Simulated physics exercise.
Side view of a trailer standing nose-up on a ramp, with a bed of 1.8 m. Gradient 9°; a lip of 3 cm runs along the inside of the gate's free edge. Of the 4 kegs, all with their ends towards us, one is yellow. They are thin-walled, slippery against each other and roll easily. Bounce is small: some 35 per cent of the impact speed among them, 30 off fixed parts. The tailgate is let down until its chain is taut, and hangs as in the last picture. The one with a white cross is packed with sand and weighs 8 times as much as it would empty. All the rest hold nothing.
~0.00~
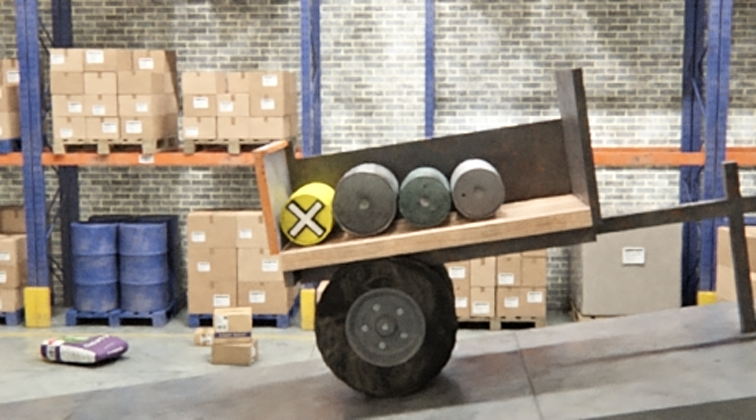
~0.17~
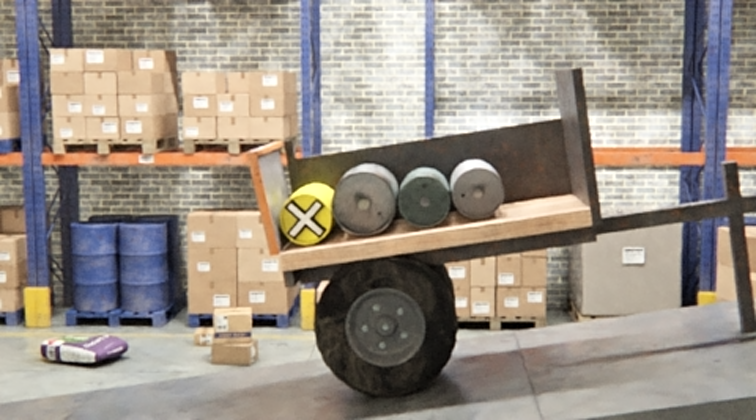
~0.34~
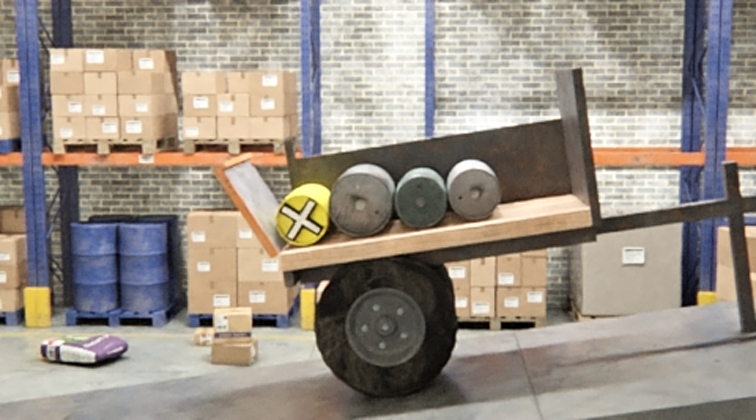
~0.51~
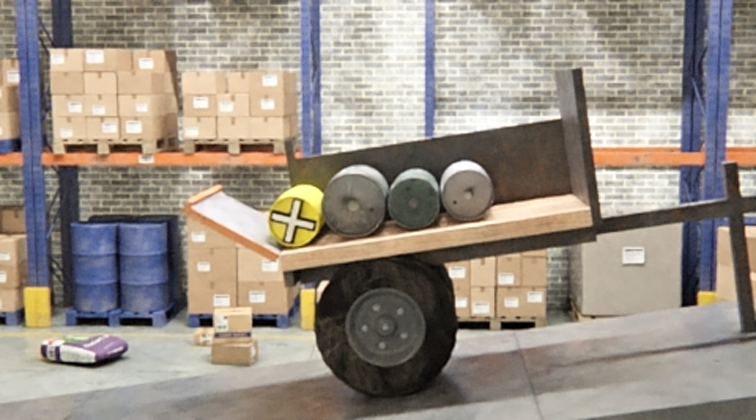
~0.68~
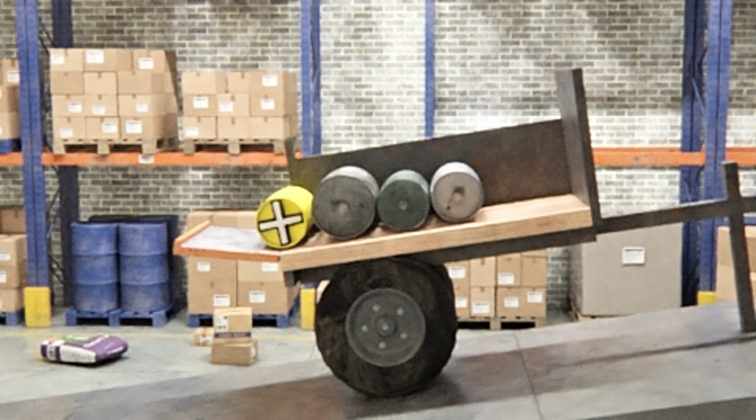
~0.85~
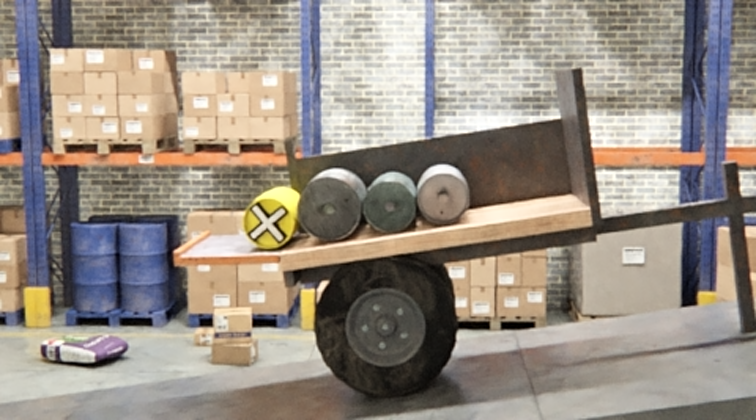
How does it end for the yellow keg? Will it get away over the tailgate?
Yellow is held.
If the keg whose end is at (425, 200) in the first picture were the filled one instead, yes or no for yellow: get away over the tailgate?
In that case yellow yes.
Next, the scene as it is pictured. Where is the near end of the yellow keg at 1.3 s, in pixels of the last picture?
Around (230, 225).
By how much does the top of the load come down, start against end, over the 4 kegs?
Some 10 cm lower.
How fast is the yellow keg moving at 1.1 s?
Roughly 0.5 m/s.
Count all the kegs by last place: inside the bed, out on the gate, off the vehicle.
2, 2 and 0.
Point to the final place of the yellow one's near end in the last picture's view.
Near (200, 226).
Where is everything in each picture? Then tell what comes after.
Yellow (305, 220); gate 81° above level, tip at (258, 154); white cross at (305, 220), in the first frame.
Yellow (305, 220); gate 78° above level, tip at (252, 155), in the second frame.
Yellow (301, 220); gate 57° above level, tip at (218, 171), in the third frame.
Yellow (292, 222); gate 28° above level, tip at (186, 210), in the fourth frame.
Yellow (280, 223); gate 5° above level, tip at (177, 250), in the fifth frame.
Yellow (267, 224); gate 2° below level, tip at (178, 261), in the sixth frame.
Then, 1.1 s in, yellow is on the gate, 20 cm past the hinge, rolling left; 0 gone off the back.
Then, 1.3 s in, yellow is on the gate, 30 cm past the hinge, rolling left; 0 gone off the back.
Then, 2.0 s in, yellow is on the gate, 50 cm past the hinge; 0 gone off the back.
In the end (3.4 s), yellow is on the gate, 45 cm past the hinge; 0 gone off the back.
